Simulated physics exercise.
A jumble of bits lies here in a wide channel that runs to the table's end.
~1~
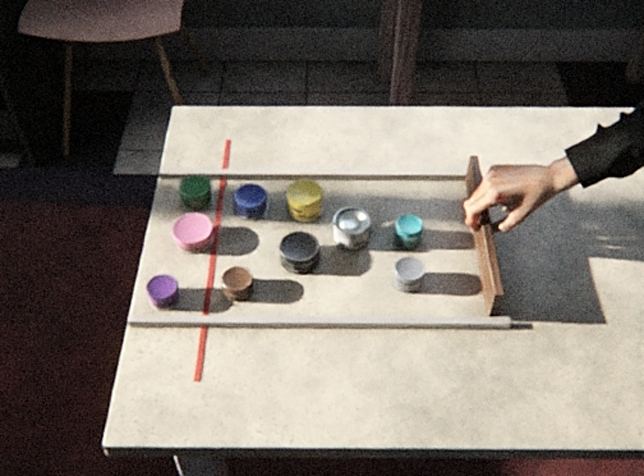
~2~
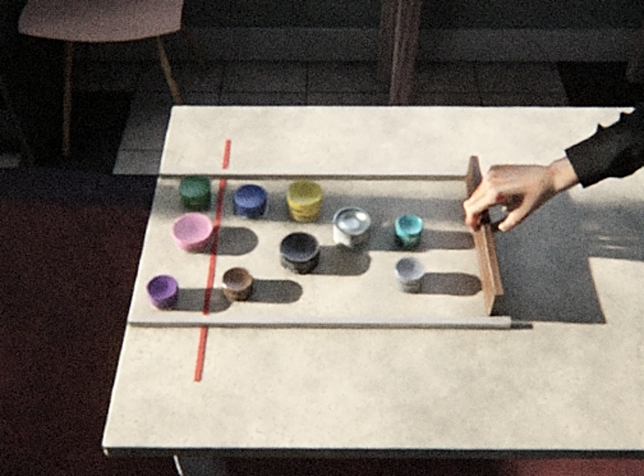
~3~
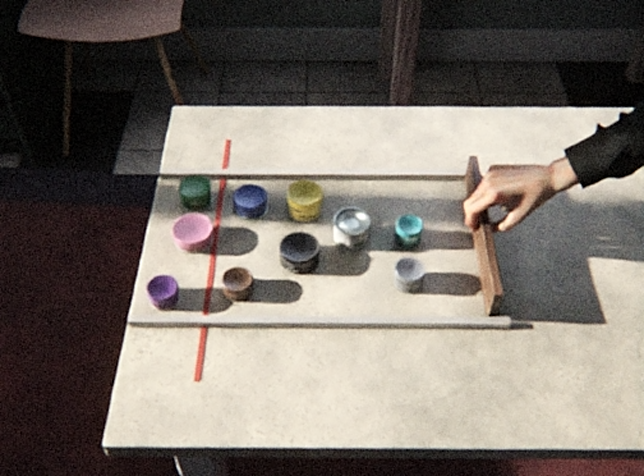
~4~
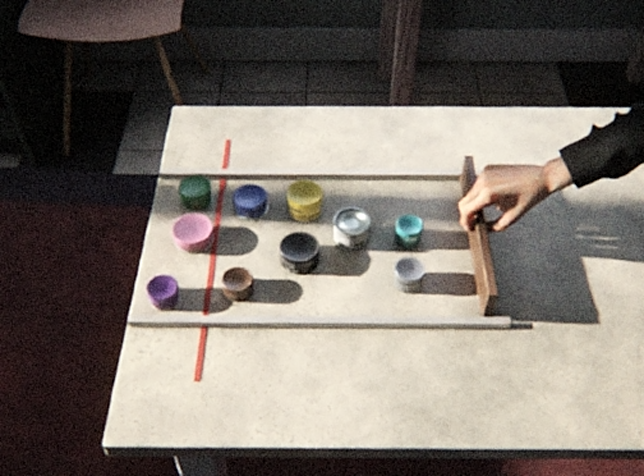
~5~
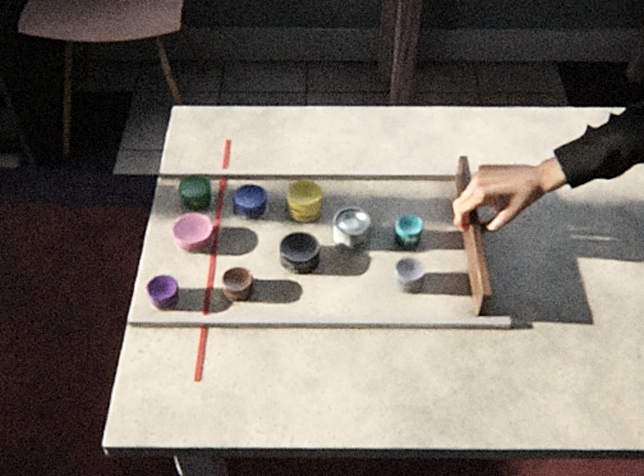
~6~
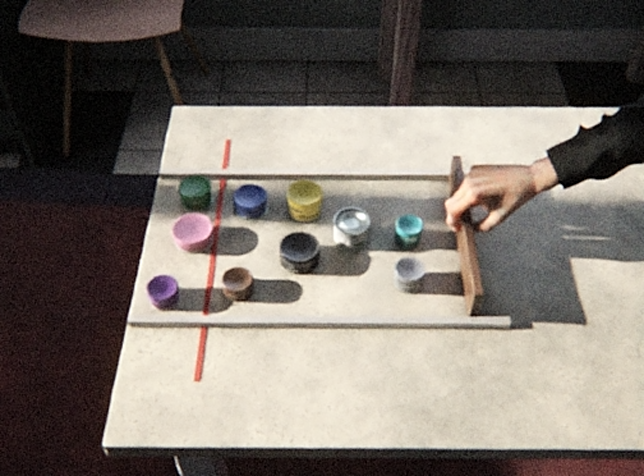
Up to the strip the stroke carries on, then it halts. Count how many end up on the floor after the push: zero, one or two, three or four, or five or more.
One or two.
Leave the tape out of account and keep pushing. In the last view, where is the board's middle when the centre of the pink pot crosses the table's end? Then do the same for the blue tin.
Near (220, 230), then near (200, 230).
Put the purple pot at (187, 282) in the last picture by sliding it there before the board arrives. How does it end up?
From that start, the object then is safe.
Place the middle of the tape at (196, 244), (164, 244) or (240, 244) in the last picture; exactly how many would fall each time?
Try by try, 3, 6 and 0.
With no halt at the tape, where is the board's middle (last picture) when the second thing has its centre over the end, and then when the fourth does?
At (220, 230) for the second, at (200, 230) for the fourth.
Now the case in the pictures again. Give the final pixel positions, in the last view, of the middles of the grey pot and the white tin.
In order, first (193, 279), then (173, 221).
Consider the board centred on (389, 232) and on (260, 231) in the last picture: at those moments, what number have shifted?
Counts: 3, 9.
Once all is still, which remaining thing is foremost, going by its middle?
Ending up nearest is the purple pot.
Early on, none off yet; purple pot at rest near (163, 293); green tin at rest near (196, 194); pink pot at rest near (193, 234).
Finally, the number that fall off is one or two; lost, pink pot and green tin.
